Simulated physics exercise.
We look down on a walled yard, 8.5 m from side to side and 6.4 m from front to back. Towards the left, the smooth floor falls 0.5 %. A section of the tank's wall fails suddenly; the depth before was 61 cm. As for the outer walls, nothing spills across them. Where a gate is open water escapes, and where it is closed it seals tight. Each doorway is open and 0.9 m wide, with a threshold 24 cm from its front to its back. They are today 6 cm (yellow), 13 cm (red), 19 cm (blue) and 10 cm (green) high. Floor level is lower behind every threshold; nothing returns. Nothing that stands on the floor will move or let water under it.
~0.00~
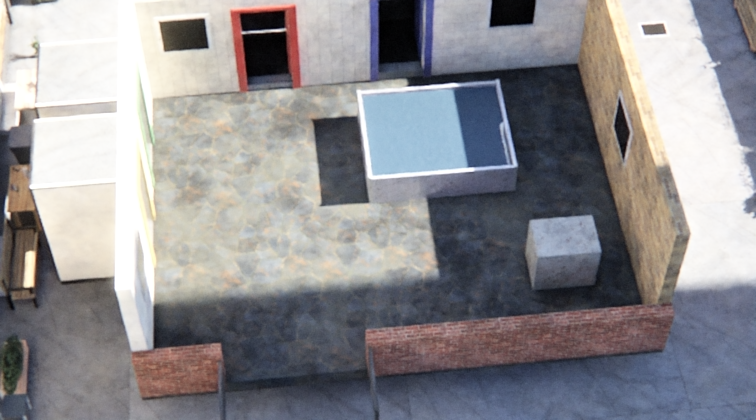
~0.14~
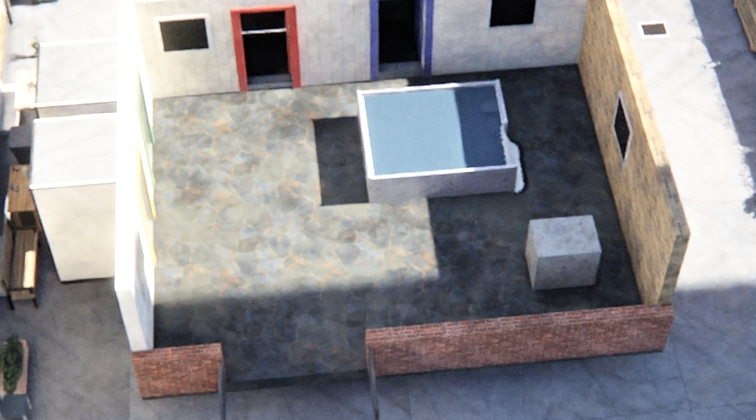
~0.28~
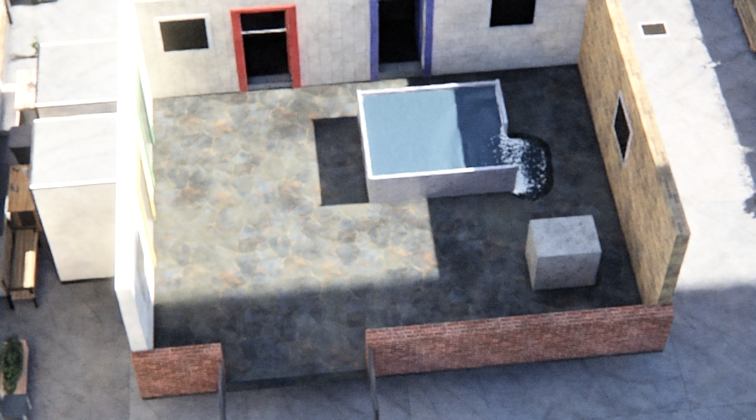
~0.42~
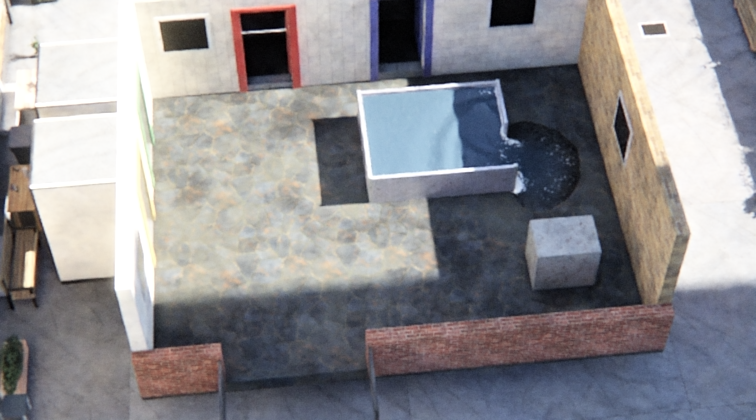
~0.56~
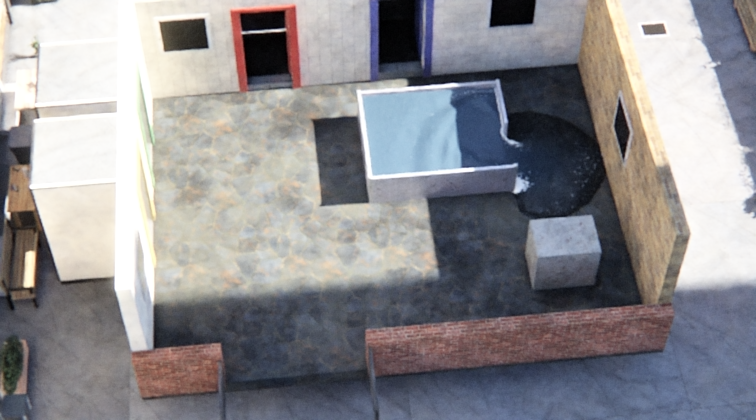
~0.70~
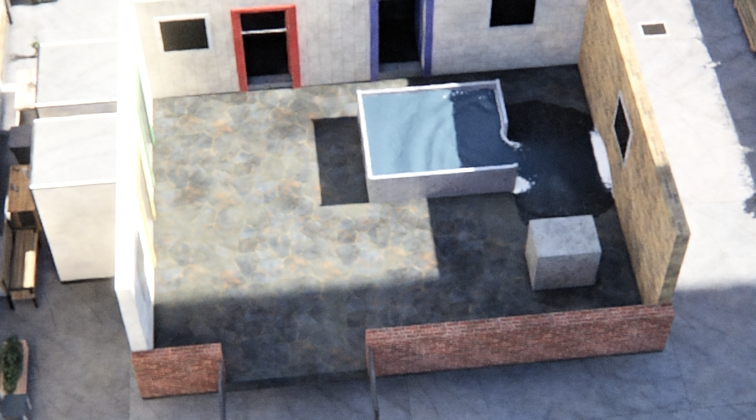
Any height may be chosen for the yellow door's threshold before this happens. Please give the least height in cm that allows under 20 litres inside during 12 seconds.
It would have to be roughly 7.5 cm high.
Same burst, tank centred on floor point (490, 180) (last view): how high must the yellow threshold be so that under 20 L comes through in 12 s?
A minimum of about 7.5 cm.
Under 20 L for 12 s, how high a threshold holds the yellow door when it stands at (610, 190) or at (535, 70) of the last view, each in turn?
Around 29 and 18 cm respectively.
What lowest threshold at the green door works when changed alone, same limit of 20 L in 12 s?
At green, about 7.5 cm.
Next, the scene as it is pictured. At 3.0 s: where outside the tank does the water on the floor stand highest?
(648, 330).
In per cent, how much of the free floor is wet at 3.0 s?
About 25 per cent.
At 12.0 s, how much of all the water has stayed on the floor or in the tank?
Some 96 %.
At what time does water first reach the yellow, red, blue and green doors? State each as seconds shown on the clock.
Yellow: 7.5 s; red: 4.5 s; blue: 3.0 s; green: 6.5 s.
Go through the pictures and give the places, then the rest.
The tank at (436, 131) is whole and still, 61 cm deep; the yellow door at (145, 206) is dry, in the first frame.
The gap is at (507, 161), the front 0.3 m out at (524, 182); the back of the tank holds 61 cm, in the second frame.
Water pours out at (507, 162) and has run 0.8 m, to (547, 158); about 10 cm deep outside, 61 cm at the back, in the third frame.
Water pours out at (507, 162) and has run 1.3 m, to (575, 165); about 7 cm deep outside, 61 cm at the back, in the fourth frame.
Water pours out at (507, 162) and has run 1.8 m, to (603, 163); about 5 cm deep outside, 61 cm at the back, in the fifth frame.
The gap is at (507, 161), the front 1.9 m out at (612, 197); the back of the tank holds 61 cm; the yellow door at (145, 206), 6.7 m from the gap, is still 6.7 m from the nearest water, in the sixth frame.
After 1.4 s water covers 10 % of the floor, deepest (38 cm) near (596, 171); it has not reached the yellow door.
After 3.0 s water covers 25 % of the floor, deepest (42 cm) near (648, 330); it has not reached the yellow door.
After 12.0 s water covers 95 % of the floor, deepest (12 cm) near (155, 377); 9 cm at the yellow door, 35 litres in over its 6 cm threshold.
At the yellow door as built, the water arrived by 7.4 s and peaked near 13 cm at 8.6 s.
With a threshold of 6.5 cm, 29 litres would have come in within the 12 s; with 9 cm, 10 litres. So under 20 litres takes about 7.5 cm.
